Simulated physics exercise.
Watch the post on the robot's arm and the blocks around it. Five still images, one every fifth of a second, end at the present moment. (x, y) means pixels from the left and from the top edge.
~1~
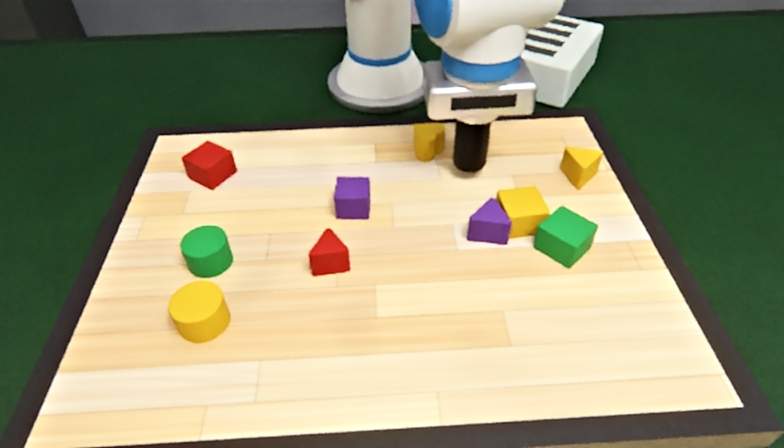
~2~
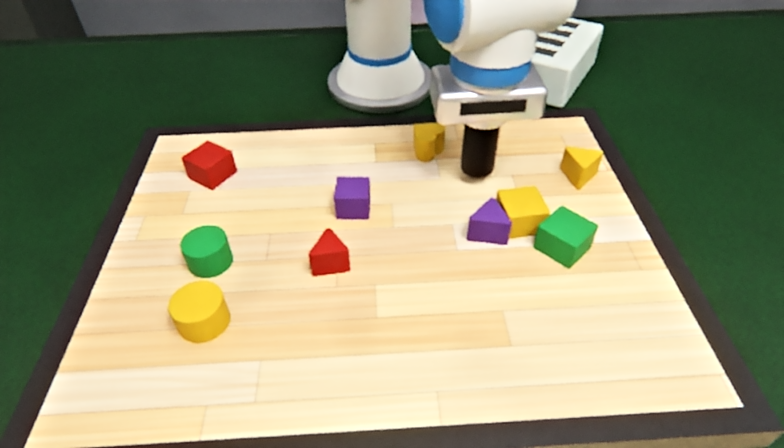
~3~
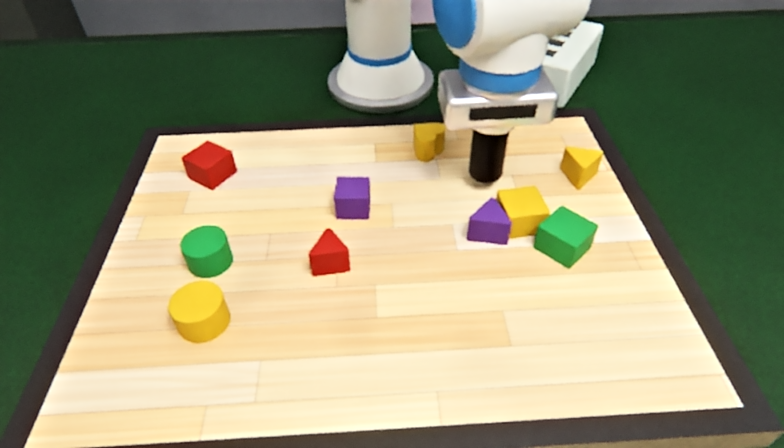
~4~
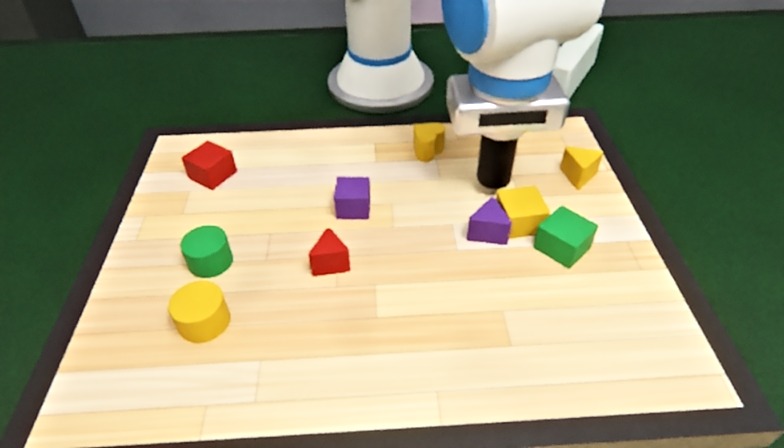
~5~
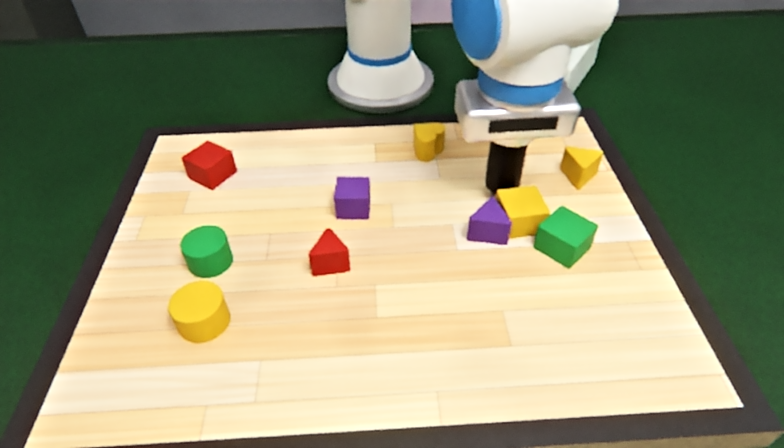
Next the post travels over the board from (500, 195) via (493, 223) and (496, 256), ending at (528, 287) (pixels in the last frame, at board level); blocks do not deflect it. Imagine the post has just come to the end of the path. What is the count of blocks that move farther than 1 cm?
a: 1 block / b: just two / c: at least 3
That would be c.
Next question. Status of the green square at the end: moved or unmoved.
It shifts position.
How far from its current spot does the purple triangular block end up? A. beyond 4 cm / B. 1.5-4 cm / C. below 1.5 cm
(A)
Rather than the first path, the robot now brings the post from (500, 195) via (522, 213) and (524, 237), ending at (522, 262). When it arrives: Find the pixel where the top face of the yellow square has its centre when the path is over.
My prediction: (550, 271).
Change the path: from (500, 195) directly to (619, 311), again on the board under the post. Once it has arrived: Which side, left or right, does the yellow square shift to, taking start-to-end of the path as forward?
Seen from start to end, it moves right.
The first path, step by step. One third of the way, post at (494, 215); purple triangular block at (482, 223), turned 20° anticlockwise; yellow square at (531, 221), turned 40° anticlockwise; green square at (579, 231).
Two thirds of the way, post at (498, 247); purple triangular block at (472, 247); yellow square at (544, 243), turned 75° anticlockwise; green square at (589, 235), turned 35° anticlockwise.
At the end, post at (530, 277); purple triangular block at (471, 247); yellow square at (580, 262), turned 105° anticlockwise; green square at (606, 236), turned 70° anticlockwise.
